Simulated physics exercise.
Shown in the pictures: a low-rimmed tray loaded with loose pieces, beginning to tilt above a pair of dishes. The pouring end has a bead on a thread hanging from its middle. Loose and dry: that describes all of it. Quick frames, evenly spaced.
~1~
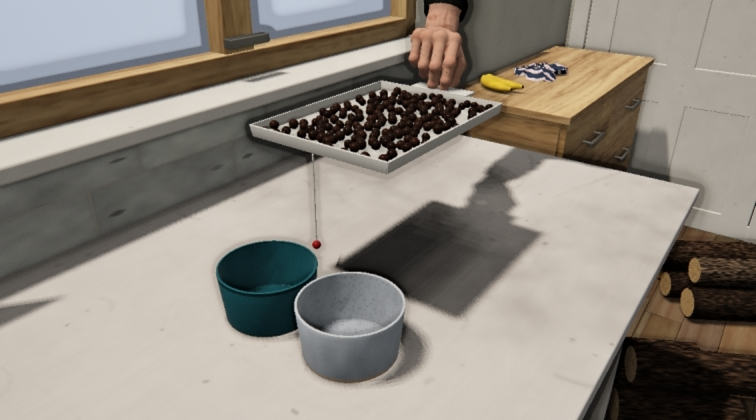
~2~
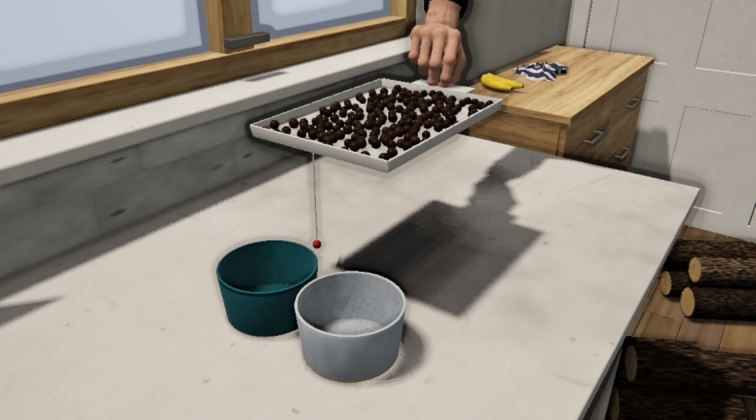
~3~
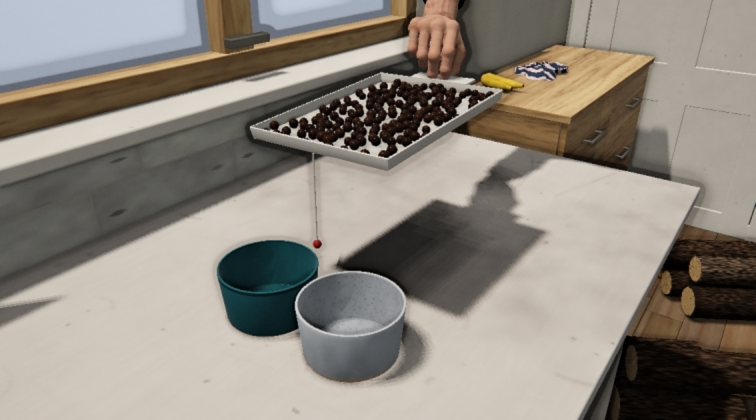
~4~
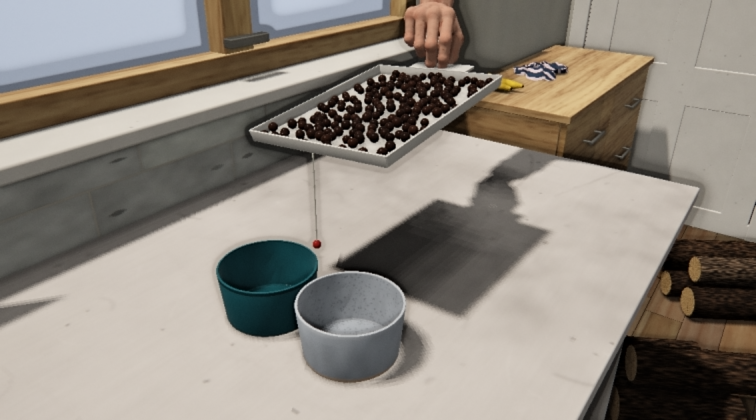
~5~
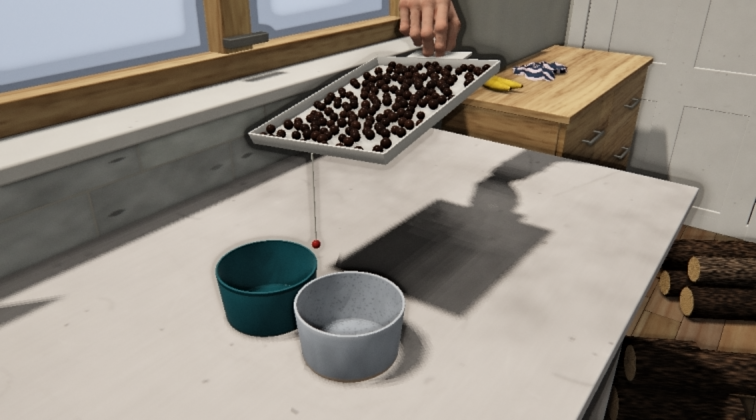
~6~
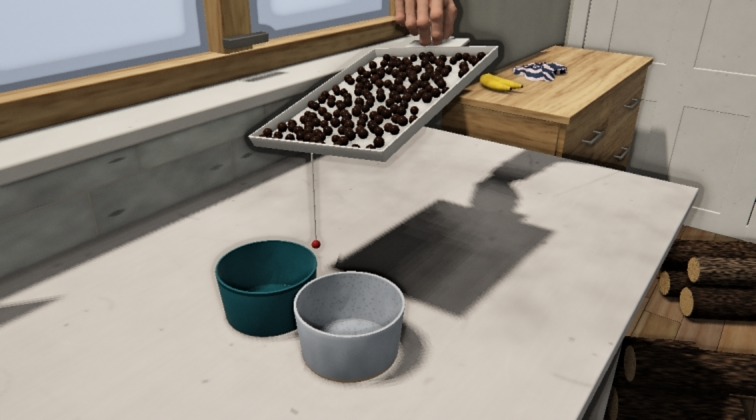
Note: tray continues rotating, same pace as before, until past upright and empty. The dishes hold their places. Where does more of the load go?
Oh, the winner here is the left dish, by the look of it.
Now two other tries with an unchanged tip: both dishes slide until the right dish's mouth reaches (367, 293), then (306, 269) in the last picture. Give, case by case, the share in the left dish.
Roughly 40% the first time and 80% the second time.
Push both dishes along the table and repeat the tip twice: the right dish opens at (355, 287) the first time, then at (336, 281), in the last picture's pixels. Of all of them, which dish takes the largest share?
Case one: The dish at left. Case two: The dish at left.
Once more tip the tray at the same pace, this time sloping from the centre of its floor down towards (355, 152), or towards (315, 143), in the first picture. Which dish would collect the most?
Try 1: The right-side dish; try 2: The left-side dish.
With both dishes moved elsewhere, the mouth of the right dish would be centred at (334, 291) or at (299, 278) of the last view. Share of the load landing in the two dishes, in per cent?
Near 70 and 70 percent respectively.
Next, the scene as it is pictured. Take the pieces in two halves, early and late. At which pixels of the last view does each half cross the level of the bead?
The opening part goes through (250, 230); what follows goes through (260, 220).
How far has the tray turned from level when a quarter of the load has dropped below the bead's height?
At roughly 80°.
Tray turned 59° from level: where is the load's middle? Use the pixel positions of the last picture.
About (297, 109).
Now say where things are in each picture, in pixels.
Corners of the pouring end near (252, 125) and (387, 161), level; middle of the load near (383, 120), chocolate balls; left dish near (232, 307); right dish near (315, 351); bead on its thread near (317, 245), in the first picture.
Corners of the pouring end near (253, 125) and (387, 160), level; middle of the load near (383, 118), in the second picture.
Corners of the pouring end near (252, 127) and (387, 158), tipped barely, lowest at the left corner; middle of the load near (383, 114), in the third picture.
Corners of the pouring end near (252, 130) and (386, 155), tipped a little, lowest at the left corner; middle of the load near (381, 108), in the fourth picture.
Corners of the pouring end near (251, 133) and (383, 152), tipped a little, lowest at the left corner; middle of the load near (377, 103), in the fifth picture.
Corners of the pouring end near (251, 136) and (382, 150), tipped clearly, lowest at the left corner; middle of the load near (371, 100), all but a few on the move; left dish near (231, 307); right dish near (315, 350), in the sixth picture.
Shortly afterwards, tray tipped steeply; all but a few on the tray; only a few in the left dish; only a few outside both; a little in the air.
Next, tray tipped right over; a little on the tray; near a third in the left dish; near half outside both; near a quarter in the air.
Some moments later, tray tipped past a quarter turn; near a third in the left dish; near two thirds outside both.
In the end, tray tipped past a quarter turn; none at all in the right dish; near a third in the left dish; near two thirds outside both.
